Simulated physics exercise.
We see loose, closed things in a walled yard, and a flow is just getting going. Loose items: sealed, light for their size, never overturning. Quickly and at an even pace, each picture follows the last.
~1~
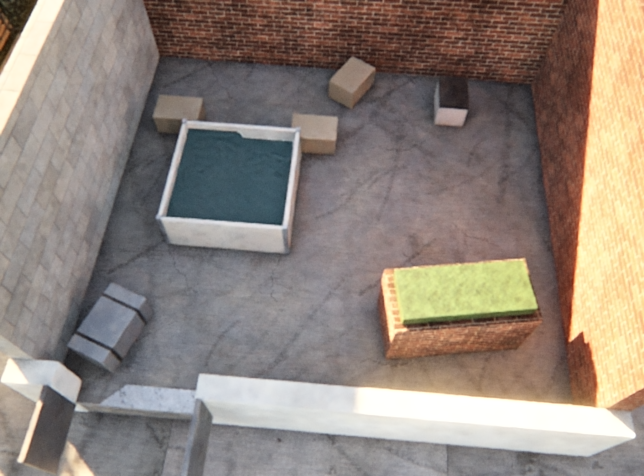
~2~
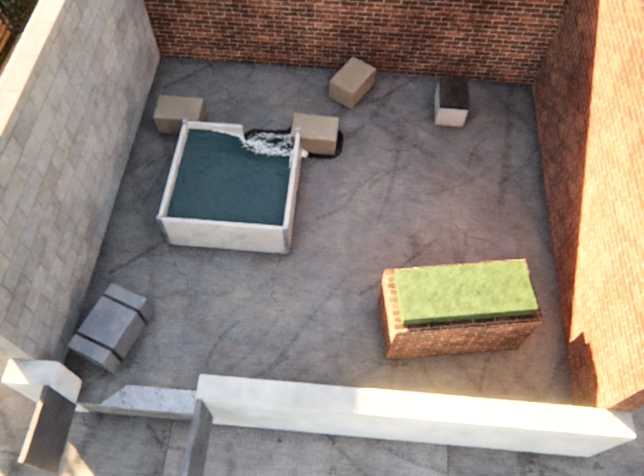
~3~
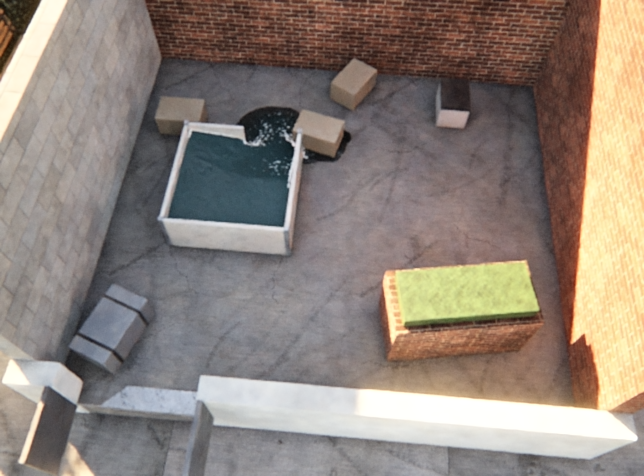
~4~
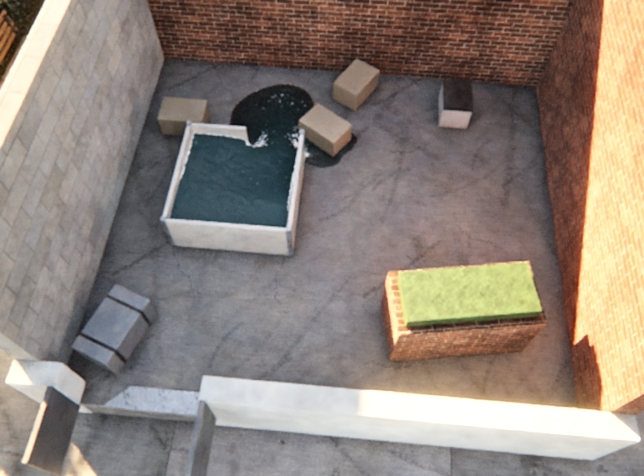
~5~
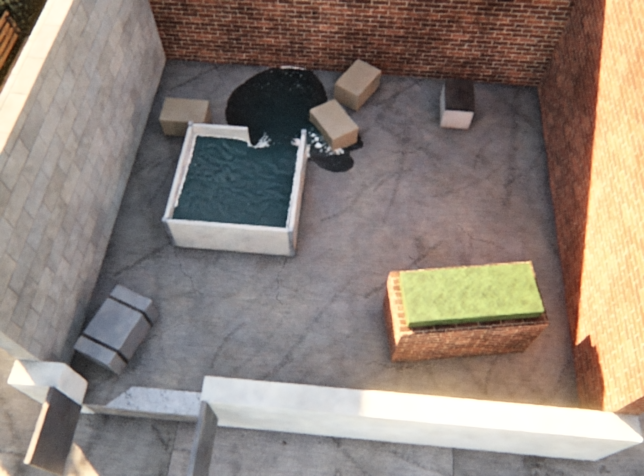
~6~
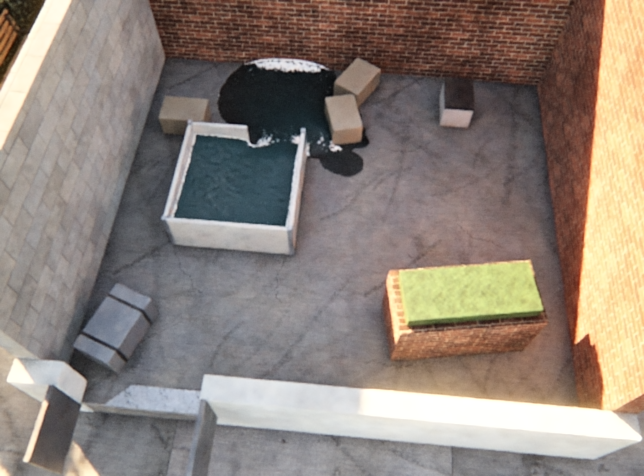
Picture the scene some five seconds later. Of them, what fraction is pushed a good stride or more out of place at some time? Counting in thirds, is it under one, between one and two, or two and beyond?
In thirds: Between one and two.
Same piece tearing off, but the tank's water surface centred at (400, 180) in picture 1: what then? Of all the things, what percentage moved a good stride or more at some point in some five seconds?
I'd put it close to 40 percent.
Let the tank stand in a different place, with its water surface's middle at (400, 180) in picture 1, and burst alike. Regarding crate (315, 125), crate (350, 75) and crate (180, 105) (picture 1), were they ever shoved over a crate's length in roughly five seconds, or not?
The three, one by one: Short of that, past that mark and short of that.
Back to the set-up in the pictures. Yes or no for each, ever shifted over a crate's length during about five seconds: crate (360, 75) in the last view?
I'd say it travels that far.
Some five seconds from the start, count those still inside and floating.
Number: 1.
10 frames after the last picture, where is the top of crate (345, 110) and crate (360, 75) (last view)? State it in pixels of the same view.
First object around (411, 119); second object around (437, 79).
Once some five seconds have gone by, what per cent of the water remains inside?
I'd put it close to 100 percent.
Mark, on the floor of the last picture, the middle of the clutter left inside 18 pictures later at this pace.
The average lands at about (345, 159).
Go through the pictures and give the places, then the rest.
The first frame shows a crate at (314, 127) rests on the ground; a chest at (454, 91), on the bottom; 0 of 5 have shifted.
The second frame shows a crate at (315, 127), on the bottom; a chest at (454, 91), on the bottom; 0 of 5 have shifted.
The third frame shows a crate at (318, 126) rests on the ground, close to its start; a chest at (455, 93) rests on the ground; 1 of 5 have shifted.
The fourth frame shows a crate at (325, 122) rests on the ground, close to its start; a chest at (458, 93) rests on the ground; 1 of 5 have shifted.
The fifth frame shows a crate at (334, 118) rests on the ground, close to its start; a chest at (460, 93) rests on the ground; 1 of 5 have shifted.
The sixth frame shows a crate at (343, 112), on the bottom, a stride from its start; a chest at (459, 92) rests on the ground; 1 of 5 have shifted.
A moment on, 1 of 5 are well off their spots; 0 afloat.
Next, 2 of 5 are well off their spots; 1 afloat.
Later, 2 of 5 are well off their spots; 1 afloat.
In the end, 2 of 5 are well off their spots, and 2 have been at some point; 1 afloat.
